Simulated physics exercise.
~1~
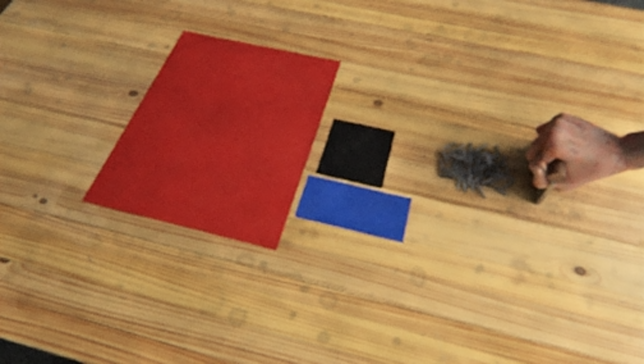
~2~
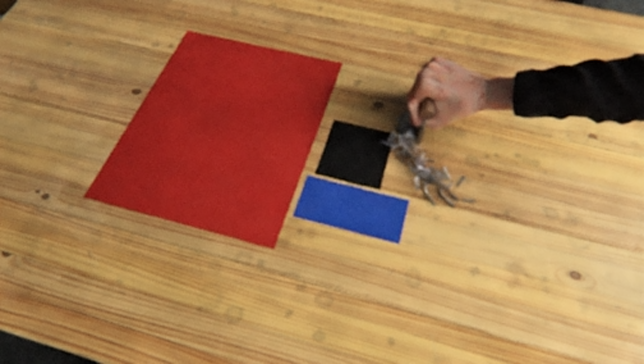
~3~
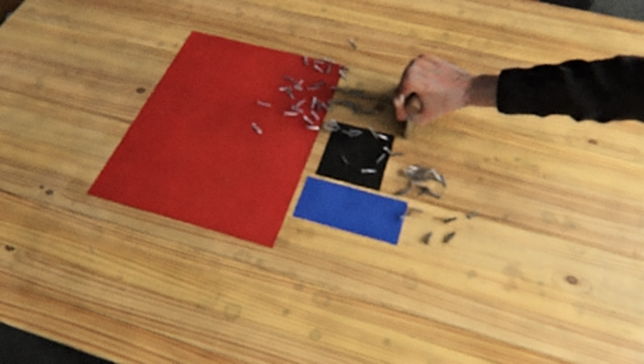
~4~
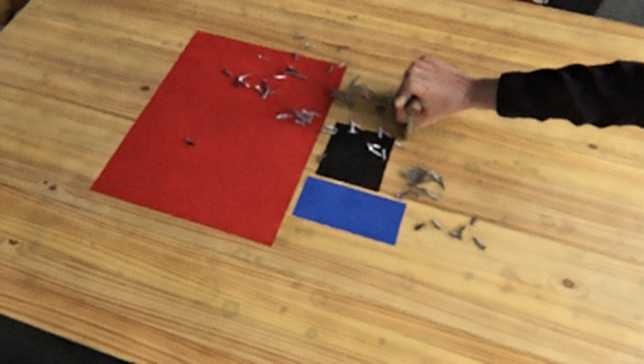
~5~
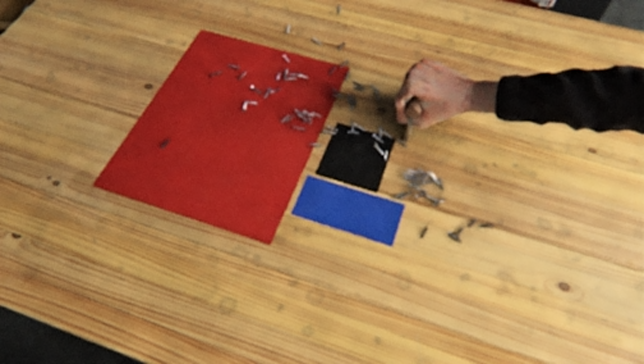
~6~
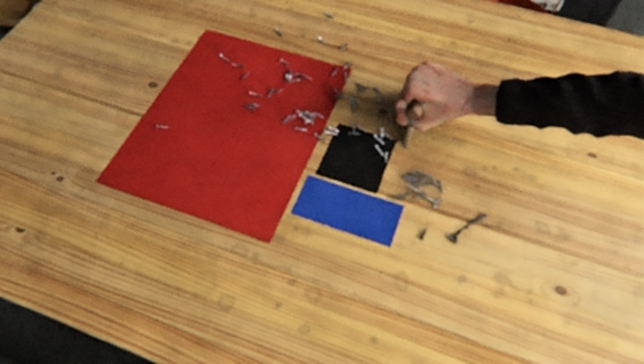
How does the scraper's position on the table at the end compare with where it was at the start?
It starts over on the right side of the table, well away from the coloured mats. By the end it is further left and slightly higher, resting just by the upper right of the black mat.
A hand pushing a pile of small metal pieces left with a scraper, then stopping as they scatter across red, black and wood.
